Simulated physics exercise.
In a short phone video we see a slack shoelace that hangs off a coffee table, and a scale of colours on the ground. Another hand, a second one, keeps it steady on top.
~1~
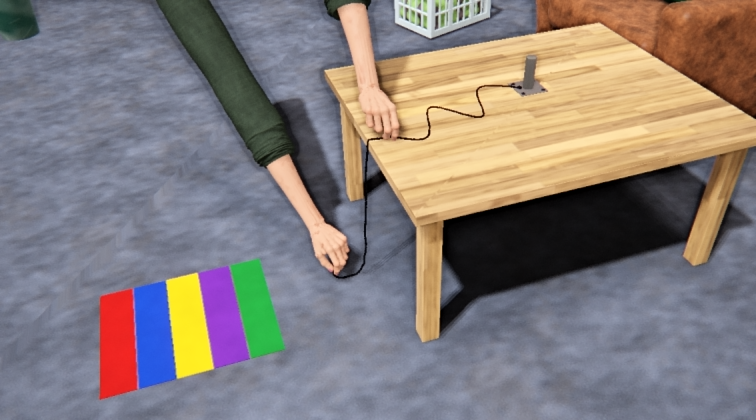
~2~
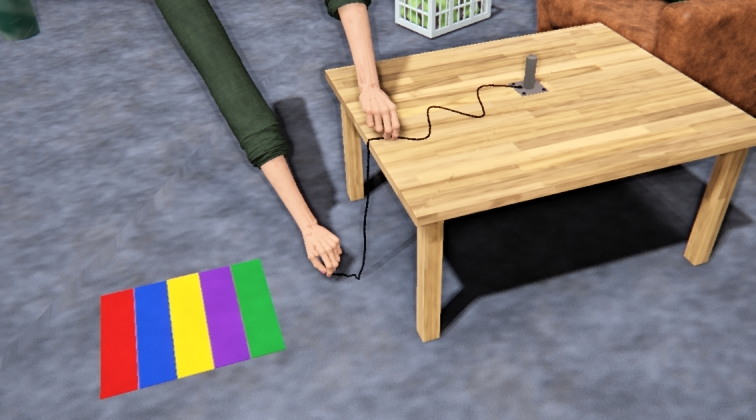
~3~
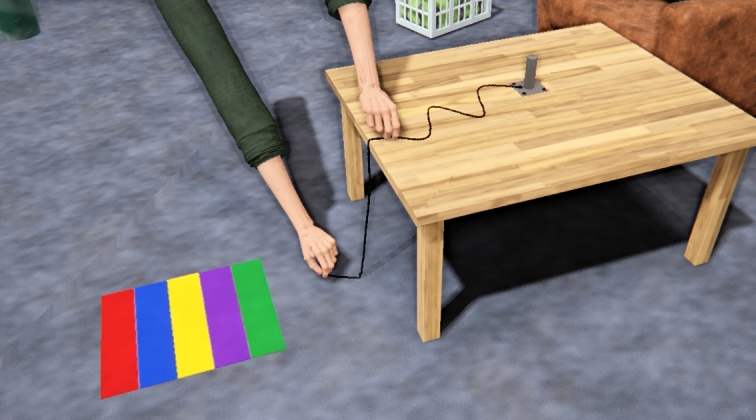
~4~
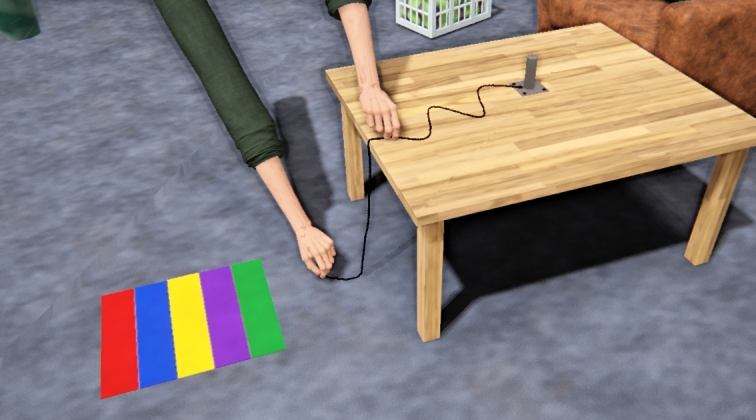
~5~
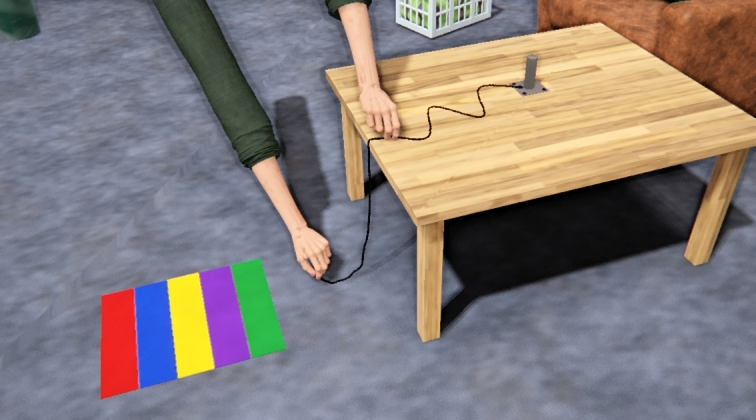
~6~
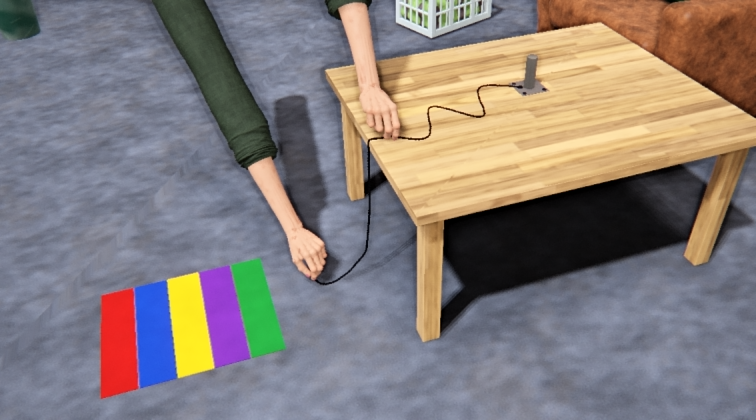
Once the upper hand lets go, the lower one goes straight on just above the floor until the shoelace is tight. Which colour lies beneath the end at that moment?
Red.
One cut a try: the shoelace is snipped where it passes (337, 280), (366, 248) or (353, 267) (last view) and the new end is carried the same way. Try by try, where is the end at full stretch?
The pixels come out at around (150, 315), (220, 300) and (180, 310), one per try.
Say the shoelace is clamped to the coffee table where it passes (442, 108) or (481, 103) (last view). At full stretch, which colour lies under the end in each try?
For the first it's yellow, and for the second it's blue.
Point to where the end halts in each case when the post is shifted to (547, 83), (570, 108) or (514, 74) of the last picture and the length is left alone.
First try about (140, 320), second about (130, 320), third about (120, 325).
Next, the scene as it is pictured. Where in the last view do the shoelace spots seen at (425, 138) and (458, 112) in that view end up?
They finish at (328, 162) and (410, 121) respectively.
A little later, end near (188, 306); over yellow.
Next, end near (143, 317); over blue.
When it is tight, end near (114, 324); over red. The end stops over the red strip.
